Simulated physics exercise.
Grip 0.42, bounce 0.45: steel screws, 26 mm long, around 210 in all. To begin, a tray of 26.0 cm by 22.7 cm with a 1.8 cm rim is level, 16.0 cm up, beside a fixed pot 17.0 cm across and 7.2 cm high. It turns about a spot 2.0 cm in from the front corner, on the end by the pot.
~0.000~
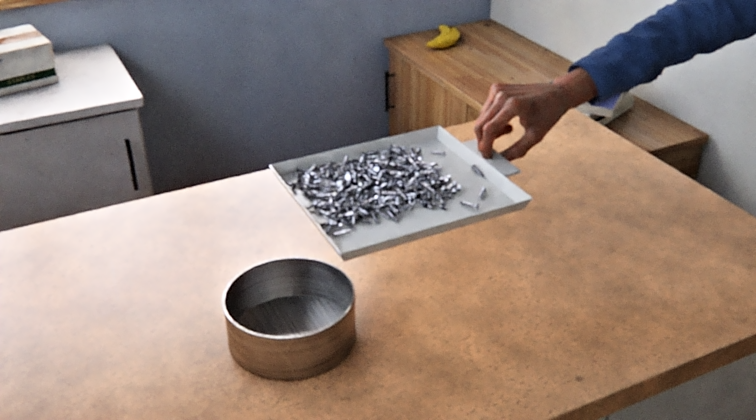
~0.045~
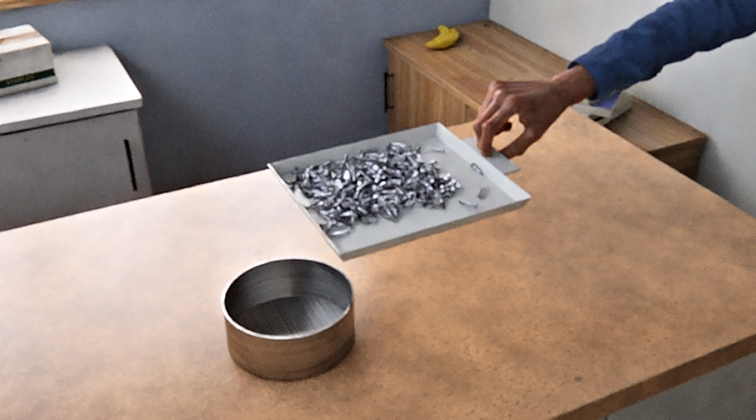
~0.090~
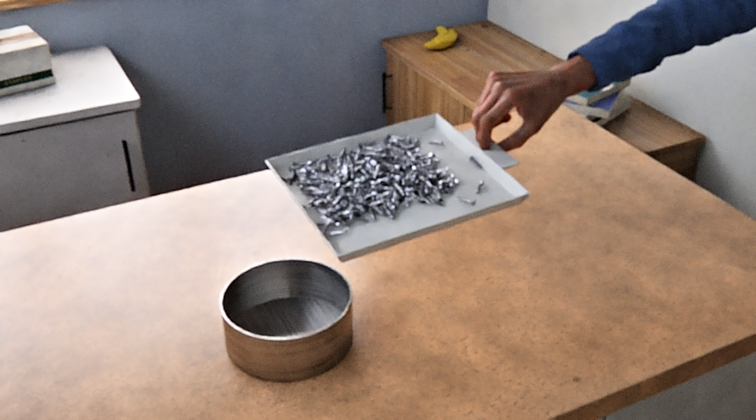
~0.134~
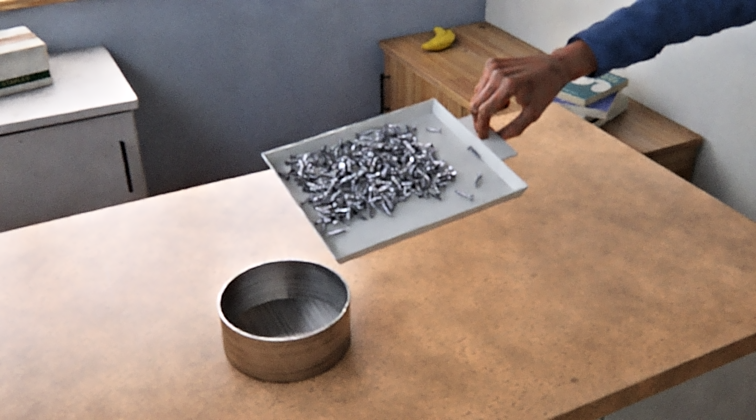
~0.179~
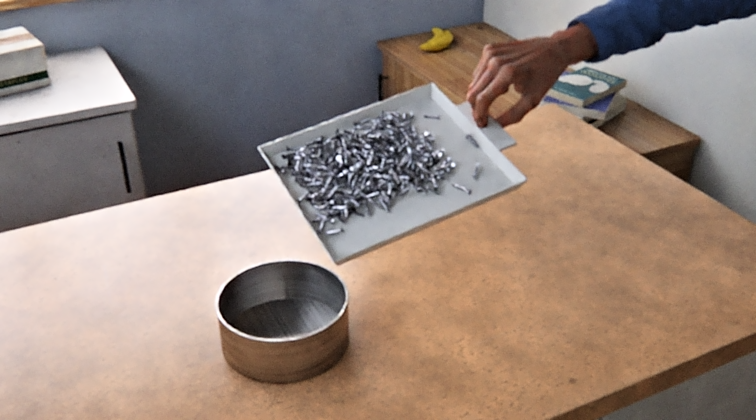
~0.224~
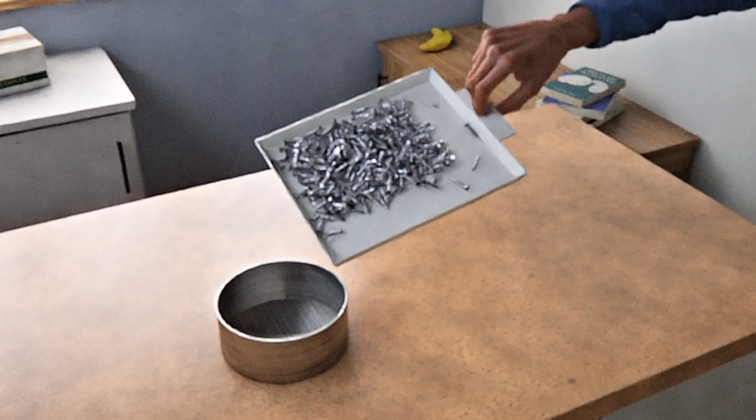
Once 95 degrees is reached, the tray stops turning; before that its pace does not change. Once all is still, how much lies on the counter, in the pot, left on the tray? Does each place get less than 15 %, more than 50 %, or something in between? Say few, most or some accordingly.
Counter: Most. Pot: Few. Left on the tray: Few.
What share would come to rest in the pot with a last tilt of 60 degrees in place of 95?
About 5 in a hundred would end up in the pot.
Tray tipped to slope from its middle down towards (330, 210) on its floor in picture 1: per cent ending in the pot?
Roughly 60 % of the pieces.
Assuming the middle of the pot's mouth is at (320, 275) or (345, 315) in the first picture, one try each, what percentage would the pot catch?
Roughly 0 per cent, then 60 per cent.
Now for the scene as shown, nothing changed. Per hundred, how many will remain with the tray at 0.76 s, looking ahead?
Around 15 percent.
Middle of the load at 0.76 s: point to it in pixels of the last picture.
The load's centre is near (324, 341) at that time.
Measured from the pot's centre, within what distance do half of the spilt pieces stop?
18 cm.
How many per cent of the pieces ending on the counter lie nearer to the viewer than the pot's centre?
Roughly 100 per cent.
After 0.55 s, tilt 57 degrees; the tray holds 100 %, the pot 0 %.
After 0.76 s, tilt 81 degrees; the tray holds 15 %, the pot 0 %.
After 1.09 s, tilt 95 degrees; the tray holds 0 %, the pot 0 %.
At rest (1.7 s), counter 100 %, pot 0 %, tray 0 %.
